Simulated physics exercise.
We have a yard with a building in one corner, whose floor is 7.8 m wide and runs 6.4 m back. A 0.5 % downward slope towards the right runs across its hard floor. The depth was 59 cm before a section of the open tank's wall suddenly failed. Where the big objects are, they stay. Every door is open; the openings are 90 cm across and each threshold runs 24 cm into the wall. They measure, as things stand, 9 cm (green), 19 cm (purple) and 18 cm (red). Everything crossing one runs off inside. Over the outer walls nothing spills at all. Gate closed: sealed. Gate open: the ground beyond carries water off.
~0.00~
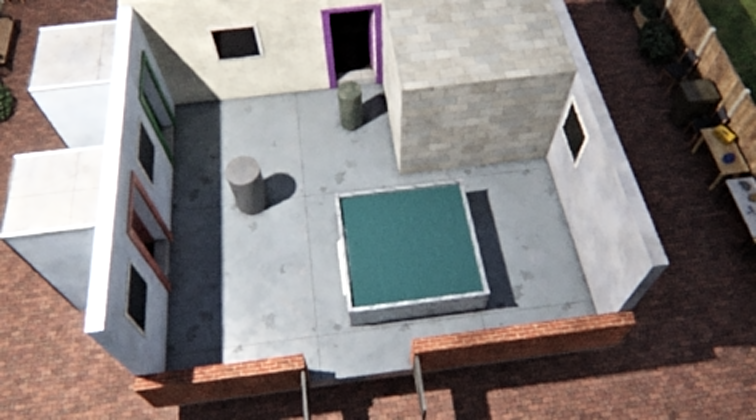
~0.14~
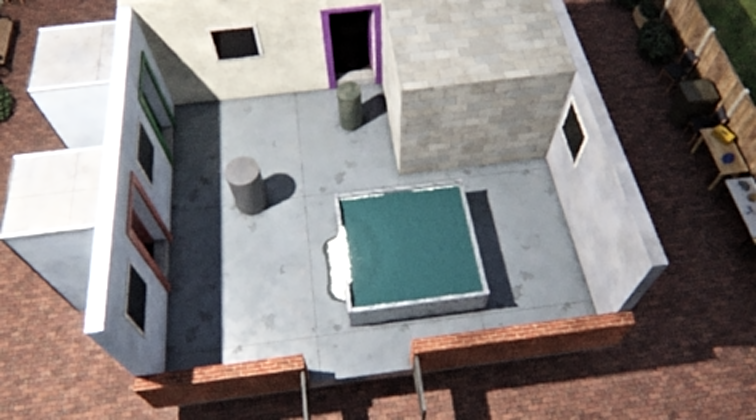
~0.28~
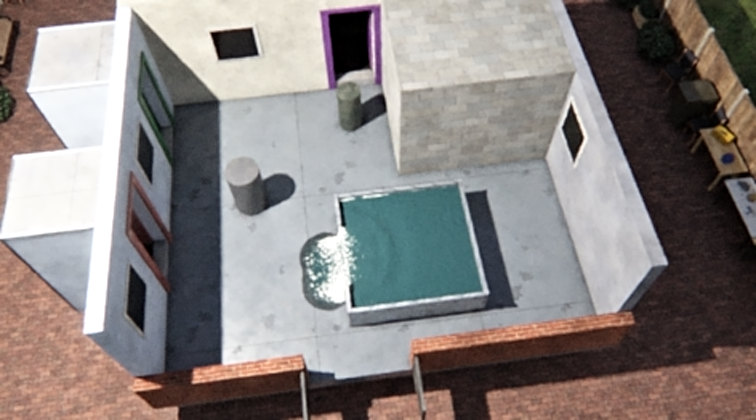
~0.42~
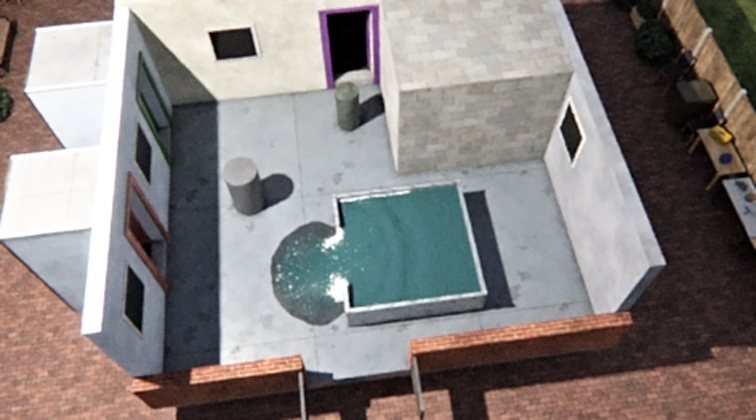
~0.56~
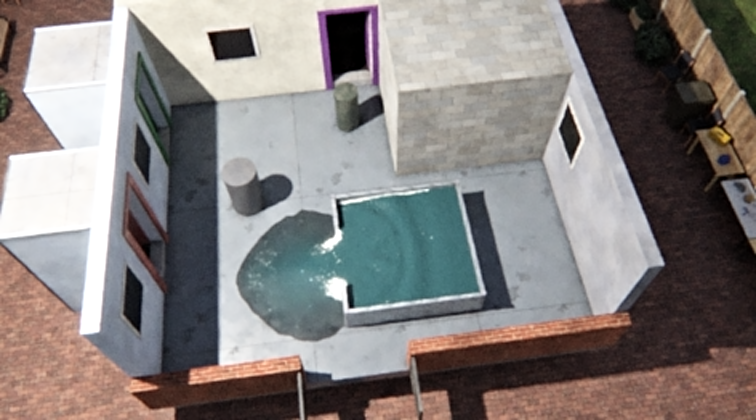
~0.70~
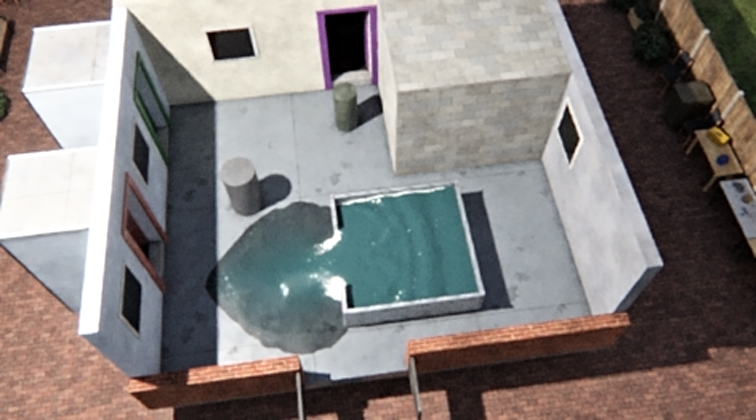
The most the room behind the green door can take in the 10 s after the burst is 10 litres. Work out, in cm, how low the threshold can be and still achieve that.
It can be no lower than about 9.5 cm.
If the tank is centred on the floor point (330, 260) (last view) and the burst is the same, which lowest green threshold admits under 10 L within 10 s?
Roughly 7.0 centimetres.
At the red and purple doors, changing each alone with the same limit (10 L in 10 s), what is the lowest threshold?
Roughly 22 cm for the red door and roughly 12.5 cm for the purple door.
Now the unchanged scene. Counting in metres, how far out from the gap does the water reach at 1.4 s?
3.6 m.
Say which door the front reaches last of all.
It is the purple one.
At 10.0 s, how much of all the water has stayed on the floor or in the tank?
About 94 %.
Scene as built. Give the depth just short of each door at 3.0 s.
Green door: 5 cm; purple door: 0 cm; red door: 24 cm.
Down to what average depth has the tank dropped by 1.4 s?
Some 45 cm.
After 1.4 s water covers 30 % of the floor, deepest (36 cm) near (336, 272); it has not reached the green door.
After 3.0 s water covers 40 % of the floor, deepest (30 cm) near (163, 303); 5 cm at the green door, 0 litres in over its 9 cm threshold.
After 10.0 s water covers 90 % of the floor, deepest (16 cm) near (391, 200); 9 cm at the green door, 10 litres in over its 9 cm threshold.
At the green door as built, the water arrived by 2.2 s and peaked near 11 cm at 8.6 s.
With a threshold of 8 cm, 14 litres would have come in within the 10 s; with 11 cm, 4 litres. So under 10 litres takes about 9.5 cm.
